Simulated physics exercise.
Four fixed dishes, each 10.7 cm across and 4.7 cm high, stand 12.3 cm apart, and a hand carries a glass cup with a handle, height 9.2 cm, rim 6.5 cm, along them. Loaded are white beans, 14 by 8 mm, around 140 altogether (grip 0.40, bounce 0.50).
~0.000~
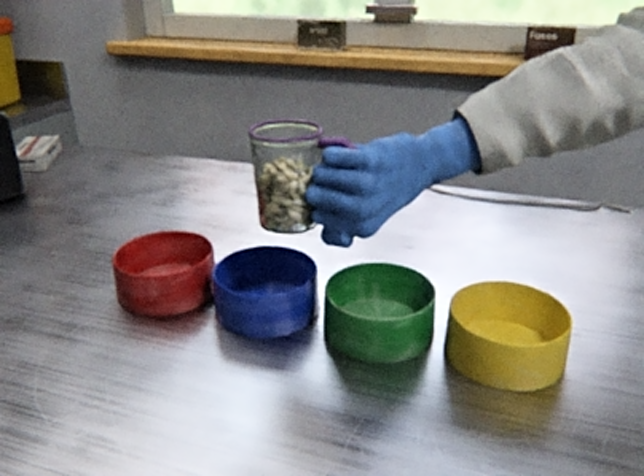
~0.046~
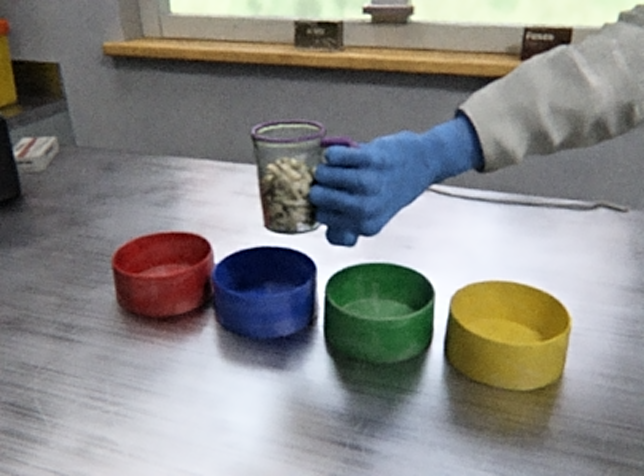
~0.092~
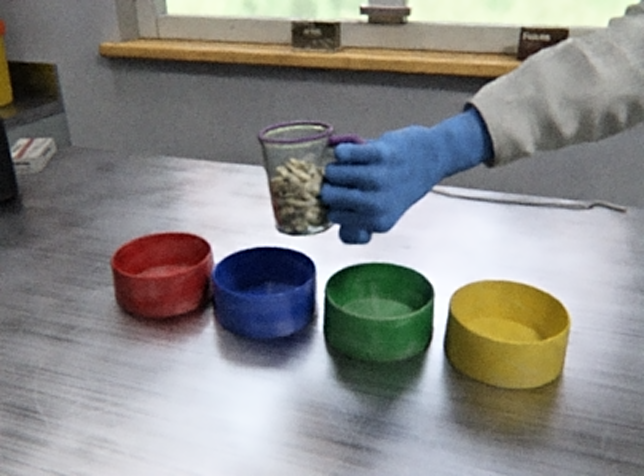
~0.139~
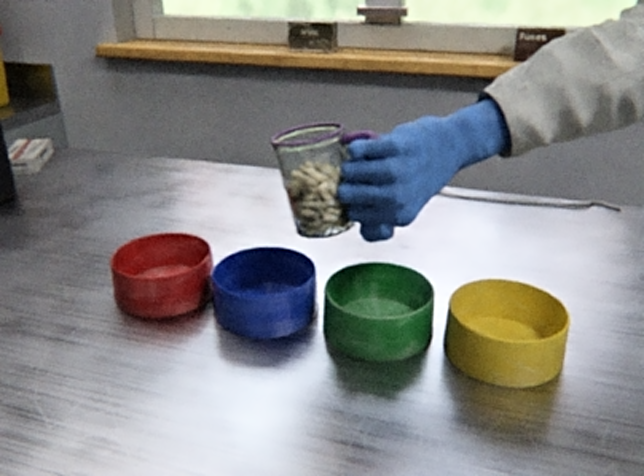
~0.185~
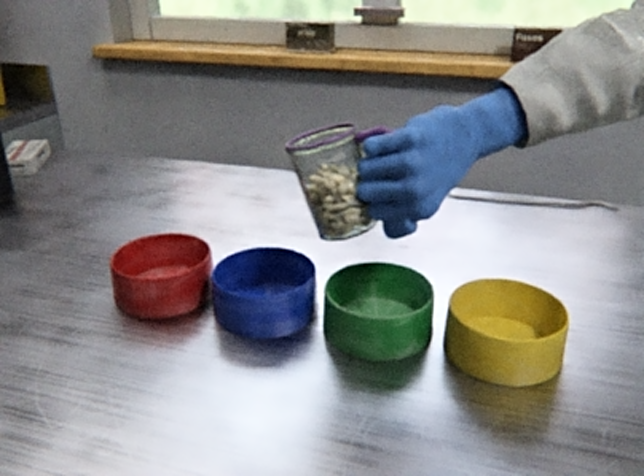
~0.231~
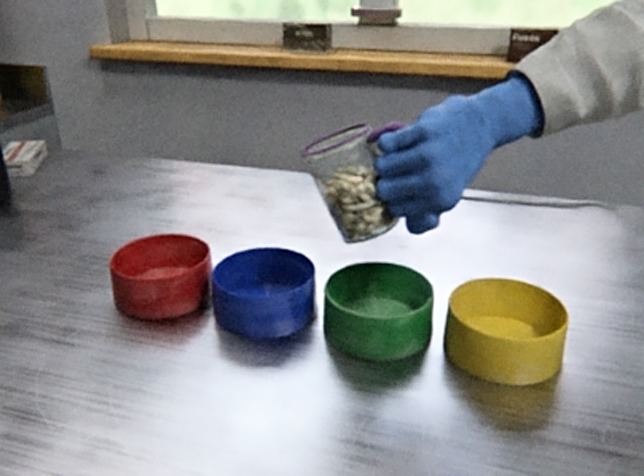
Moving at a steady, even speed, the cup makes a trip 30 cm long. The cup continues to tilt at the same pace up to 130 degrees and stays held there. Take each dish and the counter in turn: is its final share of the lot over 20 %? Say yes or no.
Red: No, blue: No, green: No, yellow: Yes, counter: No.
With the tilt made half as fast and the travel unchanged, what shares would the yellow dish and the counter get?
Then: Yellow 100; counter 0.
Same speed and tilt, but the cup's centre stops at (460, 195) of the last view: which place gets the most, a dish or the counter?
Most of it ends up at green.
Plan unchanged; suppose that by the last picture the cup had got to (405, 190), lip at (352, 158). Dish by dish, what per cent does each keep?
Then red 0, blue 0, green 0, and yellow 100.
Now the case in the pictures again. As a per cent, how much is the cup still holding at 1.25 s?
It should be near 0 per cent.
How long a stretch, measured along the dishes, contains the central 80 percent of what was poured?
It spans about 6 centimetres along the dishes.
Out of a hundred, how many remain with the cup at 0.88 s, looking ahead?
About 100 per cent.
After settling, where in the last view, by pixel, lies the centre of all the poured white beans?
Roughly (502, 333).
After 0.62 s, tilt 75 degrees; cup holds 100 %.
After 0.88 s, tilt 109 degrees; cup holds 100 %.
Then, at 1.25 s, tilt 130 degrees; cup holds 0 %, yellow 95 %.
In the end, at 1.7 s, red 0 %, blue 0 %, green 0 %, yellow 100 %, counter 0 %.
